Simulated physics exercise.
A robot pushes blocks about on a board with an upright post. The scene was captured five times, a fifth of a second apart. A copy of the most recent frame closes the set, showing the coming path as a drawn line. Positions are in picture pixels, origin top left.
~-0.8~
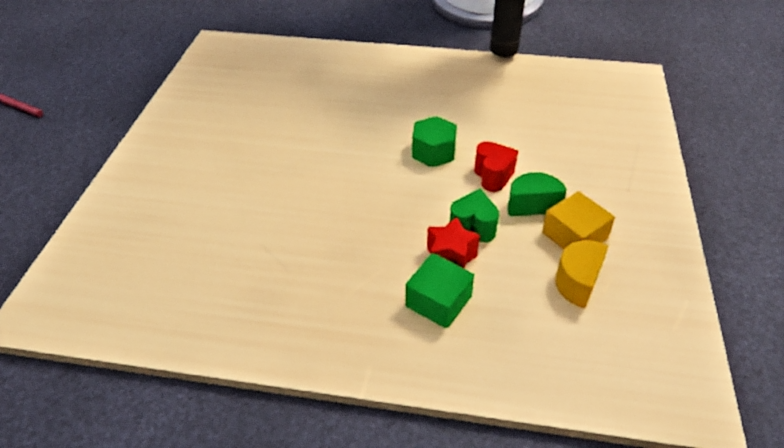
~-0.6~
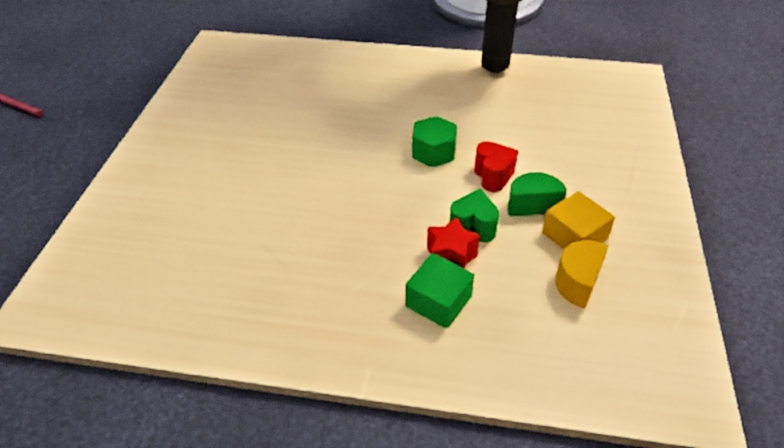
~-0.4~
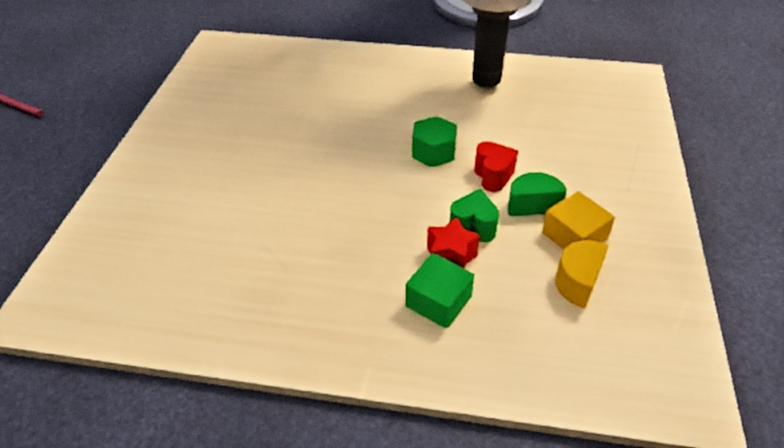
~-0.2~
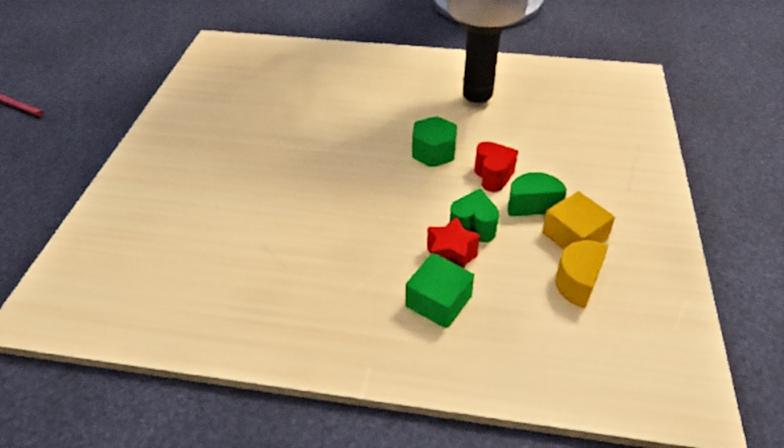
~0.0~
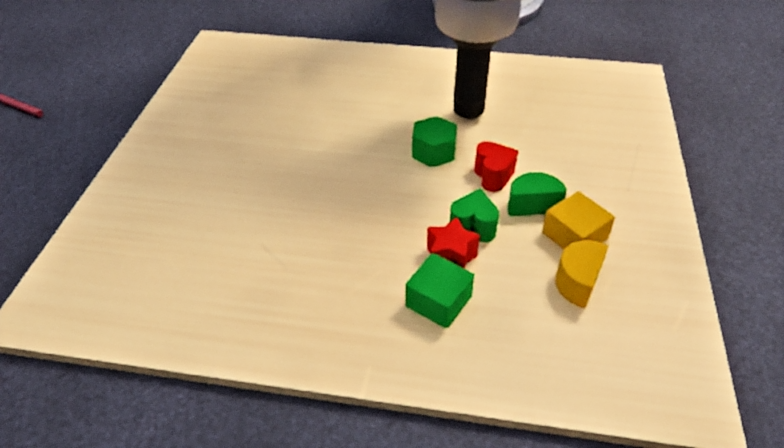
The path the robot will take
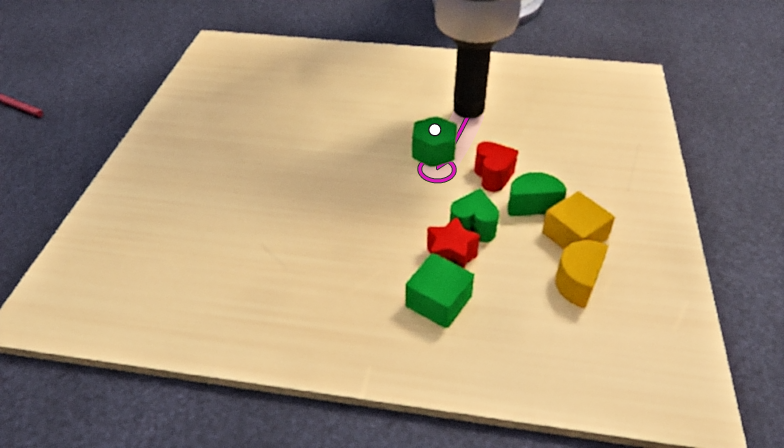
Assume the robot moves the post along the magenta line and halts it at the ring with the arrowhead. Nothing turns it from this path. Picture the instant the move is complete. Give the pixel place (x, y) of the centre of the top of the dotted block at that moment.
My best guess is (398, 155).
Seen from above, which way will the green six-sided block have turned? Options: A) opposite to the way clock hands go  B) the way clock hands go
Correct choice: B.
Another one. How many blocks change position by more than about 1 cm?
I expect just one block to be moved by more than 1 cm.
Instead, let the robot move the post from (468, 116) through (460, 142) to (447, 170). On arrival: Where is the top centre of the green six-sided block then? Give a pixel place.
I predict (408, 145).
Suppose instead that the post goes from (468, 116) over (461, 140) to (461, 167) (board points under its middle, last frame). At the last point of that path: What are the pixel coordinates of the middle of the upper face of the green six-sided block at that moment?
It will end up at (422, 142).
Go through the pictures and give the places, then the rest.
In the first frame, lower end of the post (504, 50), tops of blocks, green six-sided block (435, 130), red heart block (496, 154).
In the second frame, post (495, 65), blocks as before.
In the third frame, post (487, 80), blocks as before.
In the fourth frame, post (478, 95), blocks as before.
In the fifth frame, post (469, 110), green six-sided block (435, 130), red heart block (496, 154).
The drawn path runs from (468, 116) over (459, 133) and (449, 151) to (437, 169); the dot is on the green six-sided block.
On the path given first. Halfway along, post (455, 136); green six-sided block (427, 136).
At the end, post (437, 163); green six-sided block (398, 155), turned 50° clockwise; red heart block not moved.
